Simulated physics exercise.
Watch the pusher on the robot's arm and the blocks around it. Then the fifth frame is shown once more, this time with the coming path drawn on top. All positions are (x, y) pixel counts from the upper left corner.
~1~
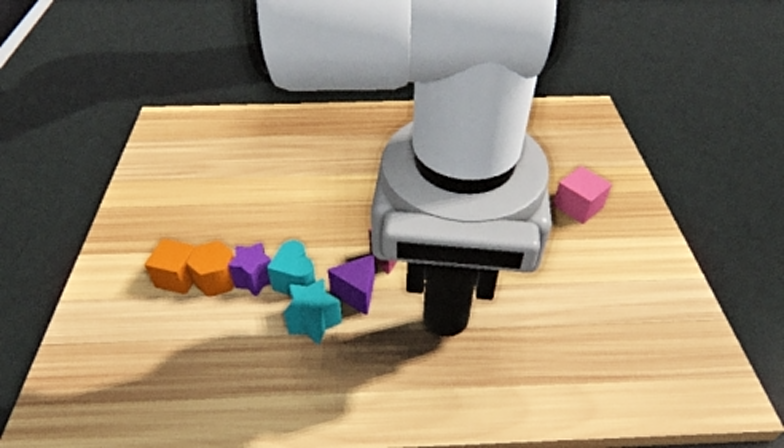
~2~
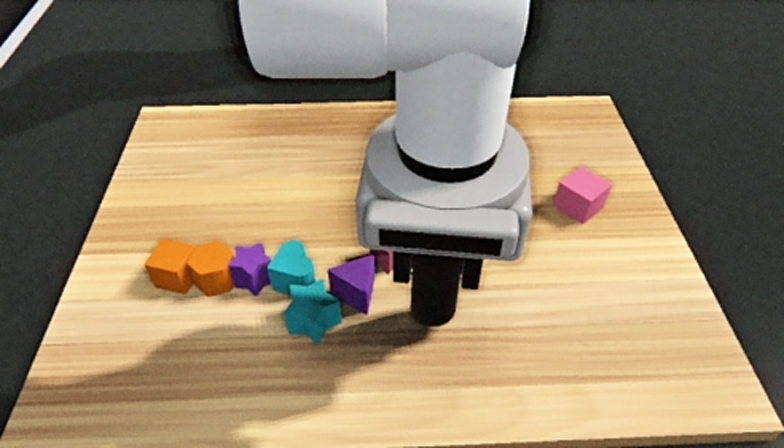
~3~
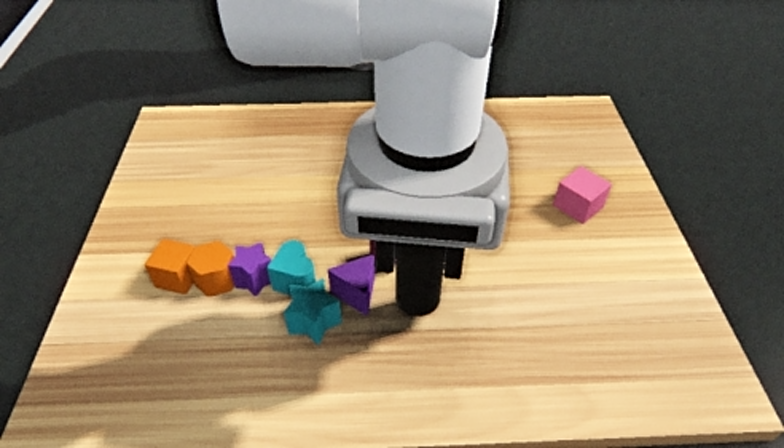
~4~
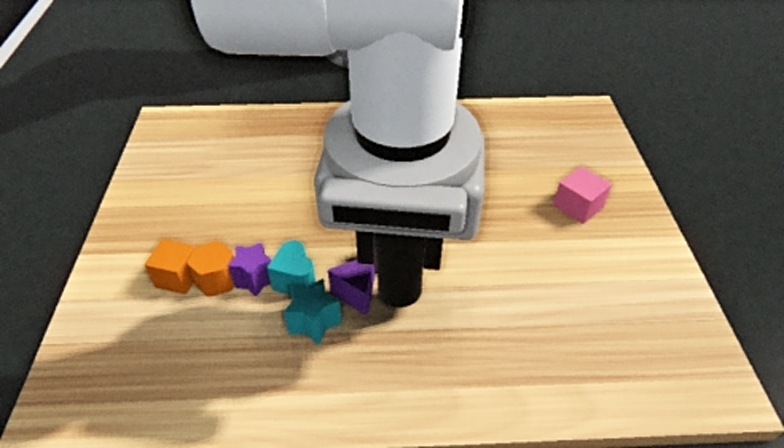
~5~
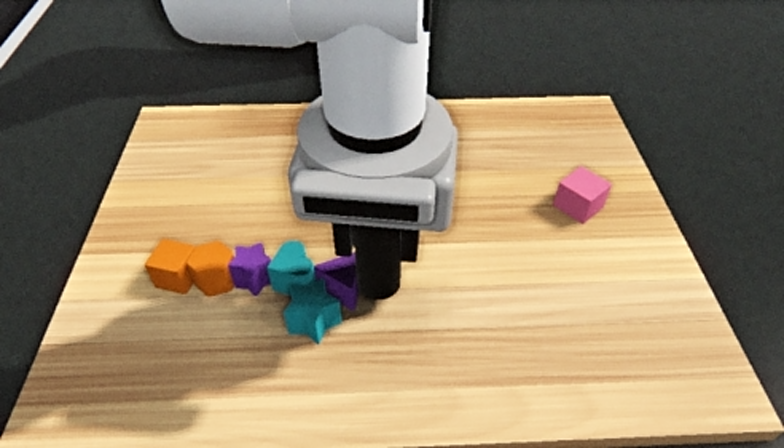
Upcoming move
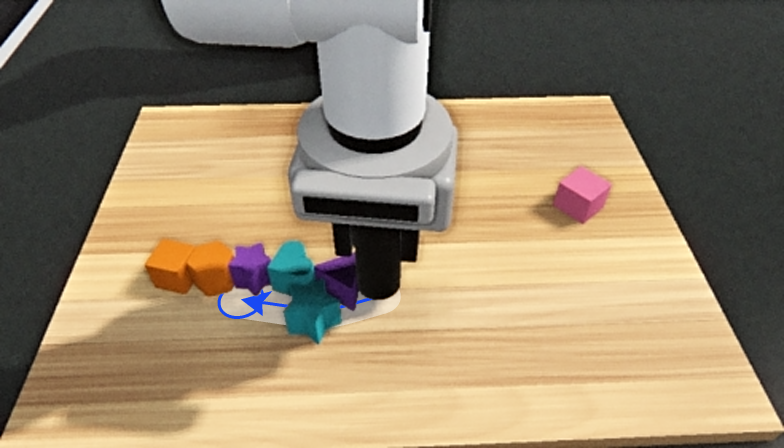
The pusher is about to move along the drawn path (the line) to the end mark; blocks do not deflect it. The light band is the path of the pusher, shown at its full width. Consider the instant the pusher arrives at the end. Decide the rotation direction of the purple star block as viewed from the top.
From the top, the block rotates counterclockwise.
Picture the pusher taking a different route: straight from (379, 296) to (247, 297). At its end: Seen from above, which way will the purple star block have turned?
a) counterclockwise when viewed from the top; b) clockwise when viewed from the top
a.
The line goes from (379, 296) via (334, 308) and (287, 306), ending at (241, 299).
What follows on the original path. One third of the way, pusher at (332, 295); orange four-sided block at (161, 256); purple star block at (239, 243), turned 35° anticlockwise; turquoise heart block at (272, 254), turned 70° clockwise; turquoise star block at (287, 313), turned 35° anticlockwise; purple triangular block at (294, 277).
Two thirds of the way, pusher at (282, 292); orange four-sided block at (160, 256); purple star block at (232, 233), turned 60° anticlockwise; turquoise heart block at (262, 247); turquoise star block at (255, 323), turned 90° anticlockwise; purple triangular block at (245, 271), turned 35° clockwise.
At the end, pusher at (237, 286); orange four-sided block at (143, 255), turned 35° anticlockwise; purple star block at (232, 230), turned 55° anticlockwise; turquoise heart block at (262, 246), turned 135° clockwise; turquoise star block at (250, 321), turned 115° anticlockwise; purple triangular block at (213, 254), turned 65° clockwise.
